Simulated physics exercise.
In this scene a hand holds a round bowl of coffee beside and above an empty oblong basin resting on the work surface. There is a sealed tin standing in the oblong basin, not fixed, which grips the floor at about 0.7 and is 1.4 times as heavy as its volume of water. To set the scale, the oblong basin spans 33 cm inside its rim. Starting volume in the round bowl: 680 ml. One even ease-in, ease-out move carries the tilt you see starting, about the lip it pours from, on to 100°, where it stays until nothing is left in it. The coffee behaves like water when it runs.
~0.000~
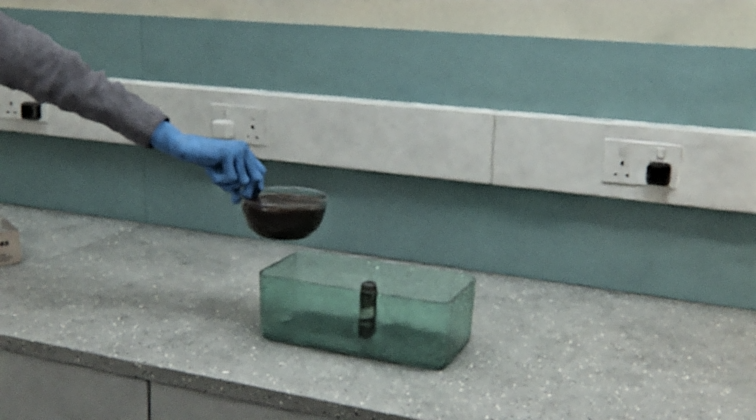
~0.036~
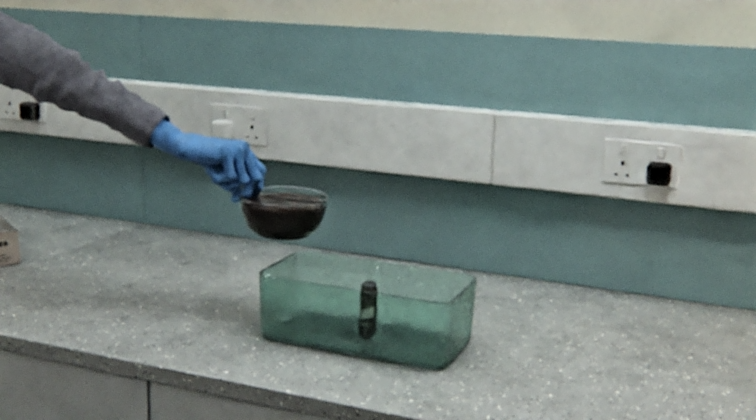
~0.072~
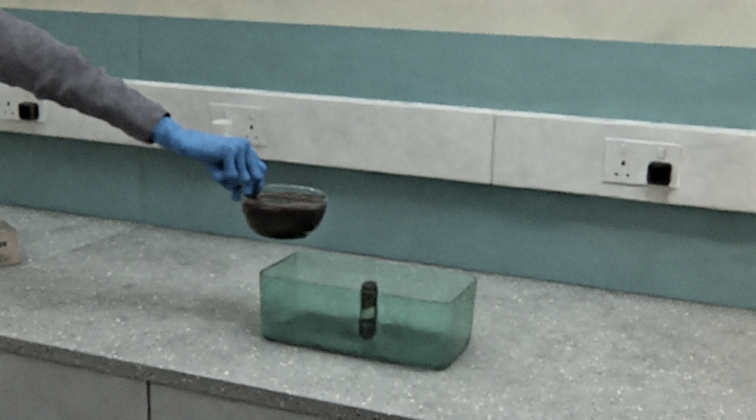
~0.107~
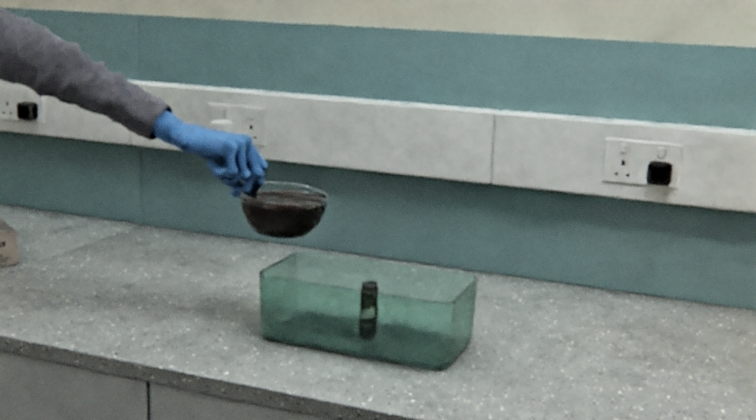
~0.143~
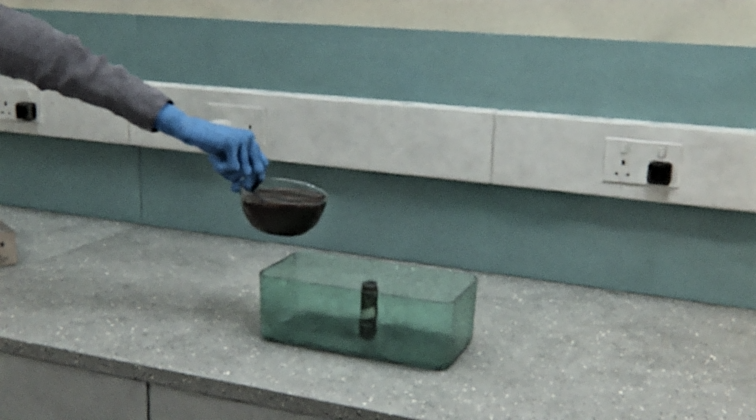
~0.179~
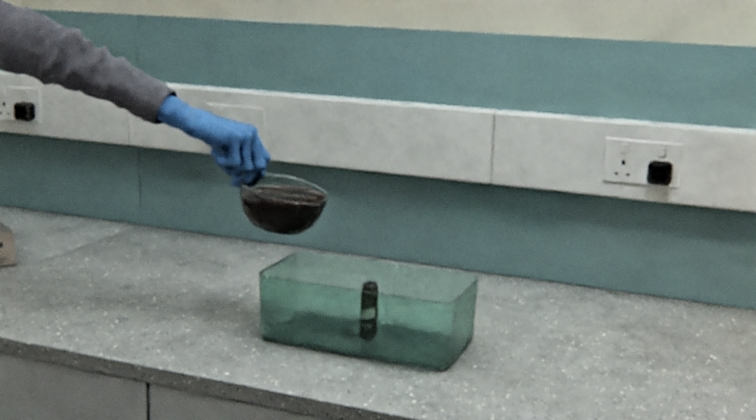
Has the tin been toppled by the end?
It will not come down.
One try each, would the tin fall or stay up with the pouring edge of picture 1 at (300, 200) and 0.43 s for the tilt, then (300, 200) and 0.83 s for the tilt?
First it tips over; then it tips over.
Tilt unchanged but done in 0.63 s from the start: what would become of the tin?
It stays steady, then.
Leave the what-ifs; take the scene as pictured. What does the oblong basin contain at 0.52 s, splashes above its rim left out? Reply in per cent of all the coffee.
Near 8 in a hundred.
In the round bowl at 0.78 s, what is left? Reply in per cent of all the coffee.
I'd say some 3 per cent remains.
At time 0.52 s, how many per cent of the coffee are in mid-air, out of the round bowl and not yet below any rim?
42 %.
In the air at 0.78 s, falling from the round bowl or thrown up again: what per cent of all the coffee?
Near 16 in a hundred.
After 0.52 s the tilt is 70° and 50 per cent is still to pour; the tin stands where it began.
After 0.78 s the tilt is 99° and 3 per cent is still to pour; the tin stands where it began.
After 1.04 s the tilt is 100° and 0 per cent is still to pour; the tin stands where it began.
After 1.33 s the tilt is 100° and 0 per cent is still to pour; the tin stands where it began.
In the end the tin stands where it began.
